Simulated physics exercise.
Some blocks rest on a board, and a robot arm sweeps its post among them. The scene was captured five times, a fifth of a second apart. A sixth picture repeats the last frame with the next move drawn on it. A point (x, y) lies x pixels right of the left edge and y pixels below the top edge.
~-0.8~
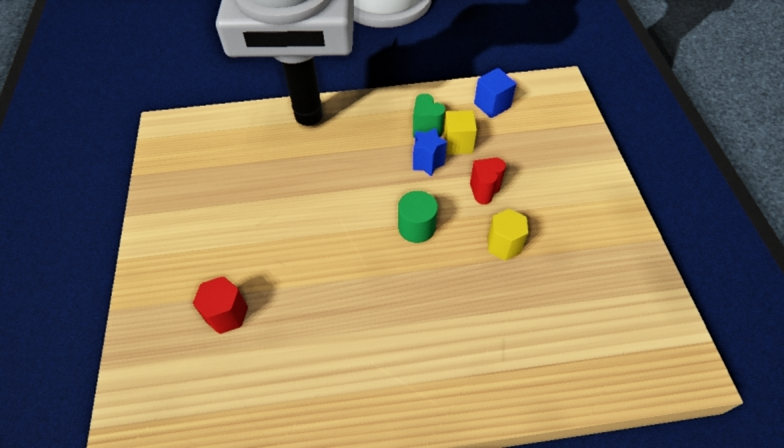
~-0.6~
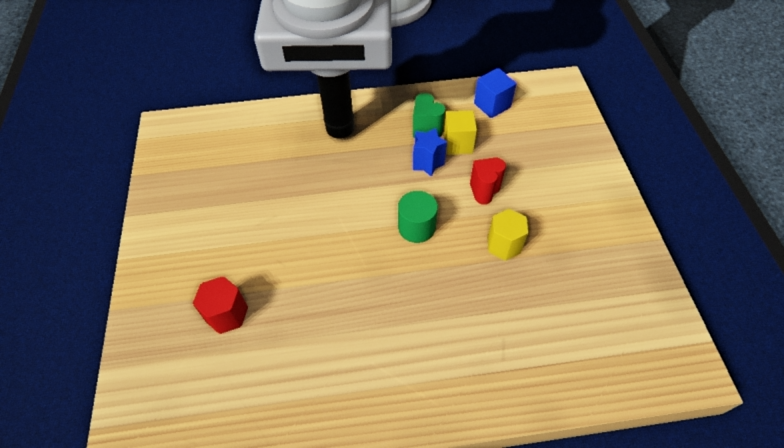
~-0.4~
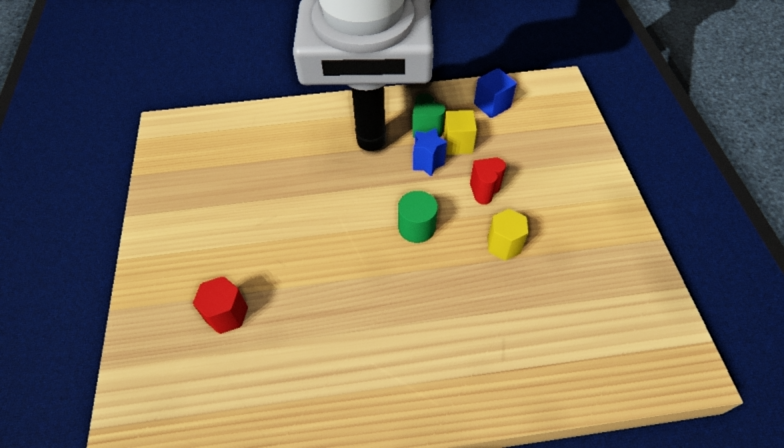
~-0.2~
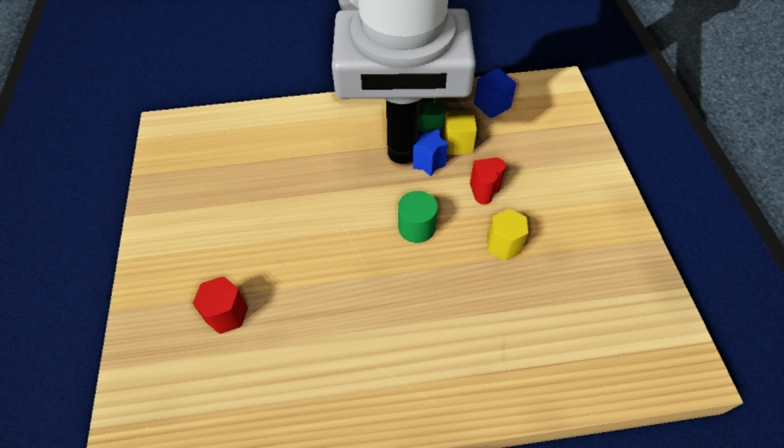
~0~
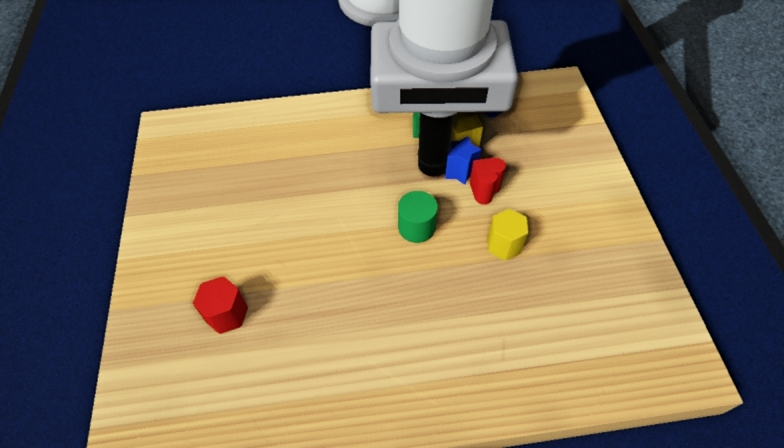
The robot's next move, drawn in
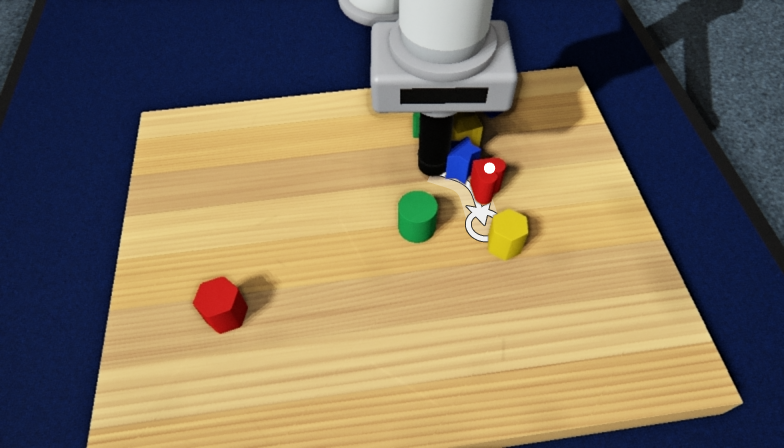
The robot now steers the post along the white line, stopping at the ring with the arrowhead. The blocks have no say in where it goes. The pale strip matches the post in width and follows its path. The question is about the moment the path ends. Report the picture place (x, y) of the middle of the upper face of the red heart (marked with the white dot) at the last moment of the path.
The point I'd pick in the picture is (517, 177).
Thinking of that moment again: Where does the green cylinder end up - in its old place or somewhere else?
It gets no push and keeps its place.
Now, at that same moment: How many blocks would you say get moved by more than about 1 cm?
The answer will be two.
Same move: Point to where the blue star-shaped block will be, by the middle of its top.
Its top face will be centred at roughly (499, 154).
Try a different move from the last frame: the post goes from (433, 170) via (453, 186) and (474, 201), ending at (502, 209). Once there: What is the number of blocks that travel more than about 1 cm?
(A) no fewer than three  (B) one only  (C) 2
That would be C.
Drawn move, from (433, 170) by way of (460, 180) and (477, 200) to (485, 225); the dot is on the red heart.
What follows on the original path. One third of the way, post (462, 175); blue star-shaped block (492, 153), turned 15° anticlockwise; red heart (511, 176), turned 50° clockwise.
Two thirds of the way, post (478, 195); blue star-shaped block (499, 154), turned 40° anticlockwise; red heart (517, 177), turned 65° clockwise.
At the end, post (486, 221); green cylinder still; blue star-shaped block (499, 154), turned 40° anticlockwise; yellow square still; red heart (517, 177), turned 60° clockwise; yellow hexagonal block (513, 227).
